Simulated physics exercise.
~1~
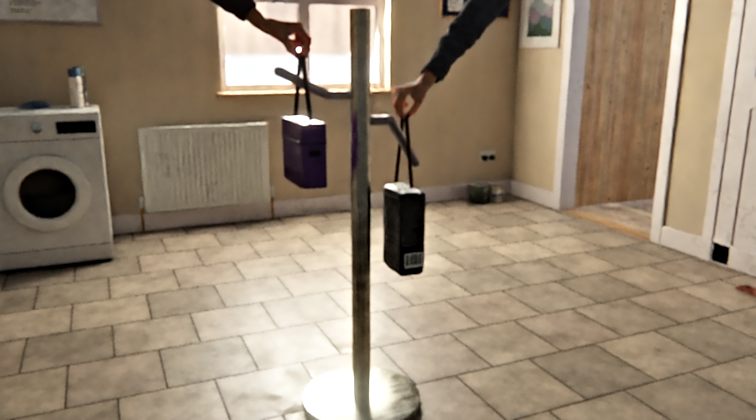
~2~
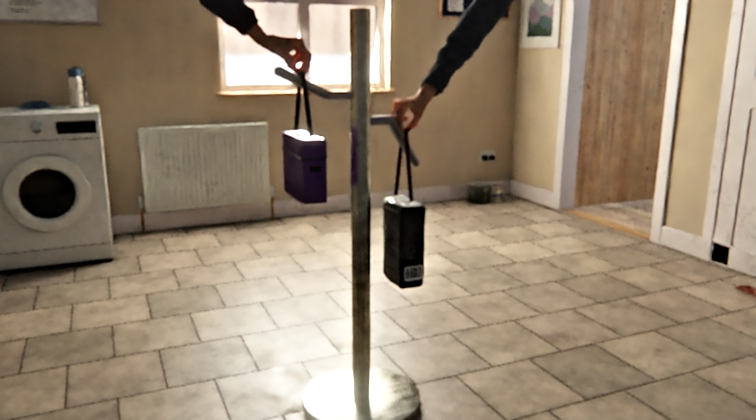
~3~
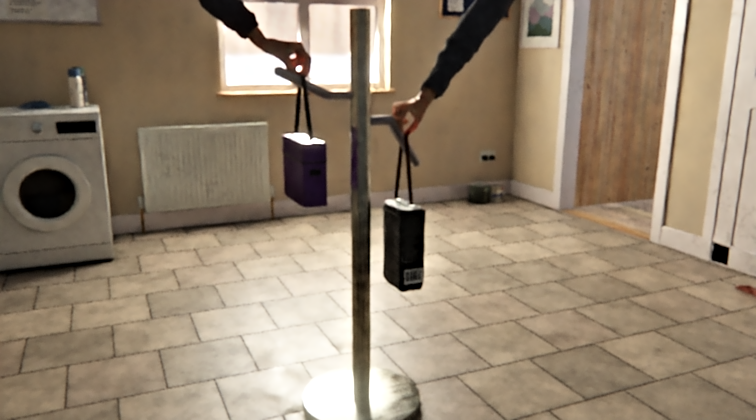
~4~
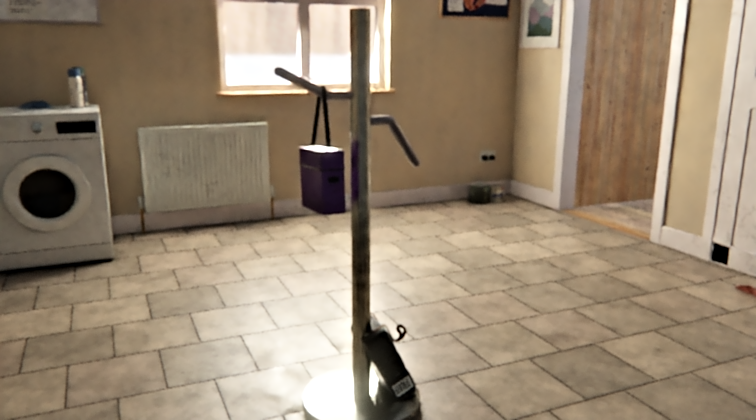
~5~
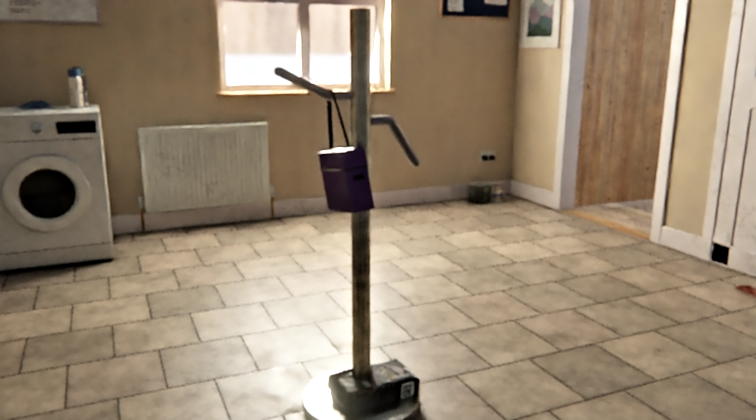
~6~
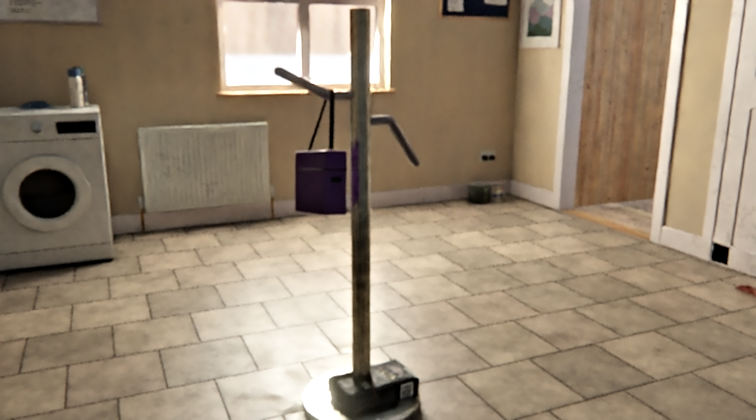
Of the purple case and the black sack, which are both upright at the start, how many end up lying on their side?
One of them does. The black sack ends up on its side at the foot of the post.
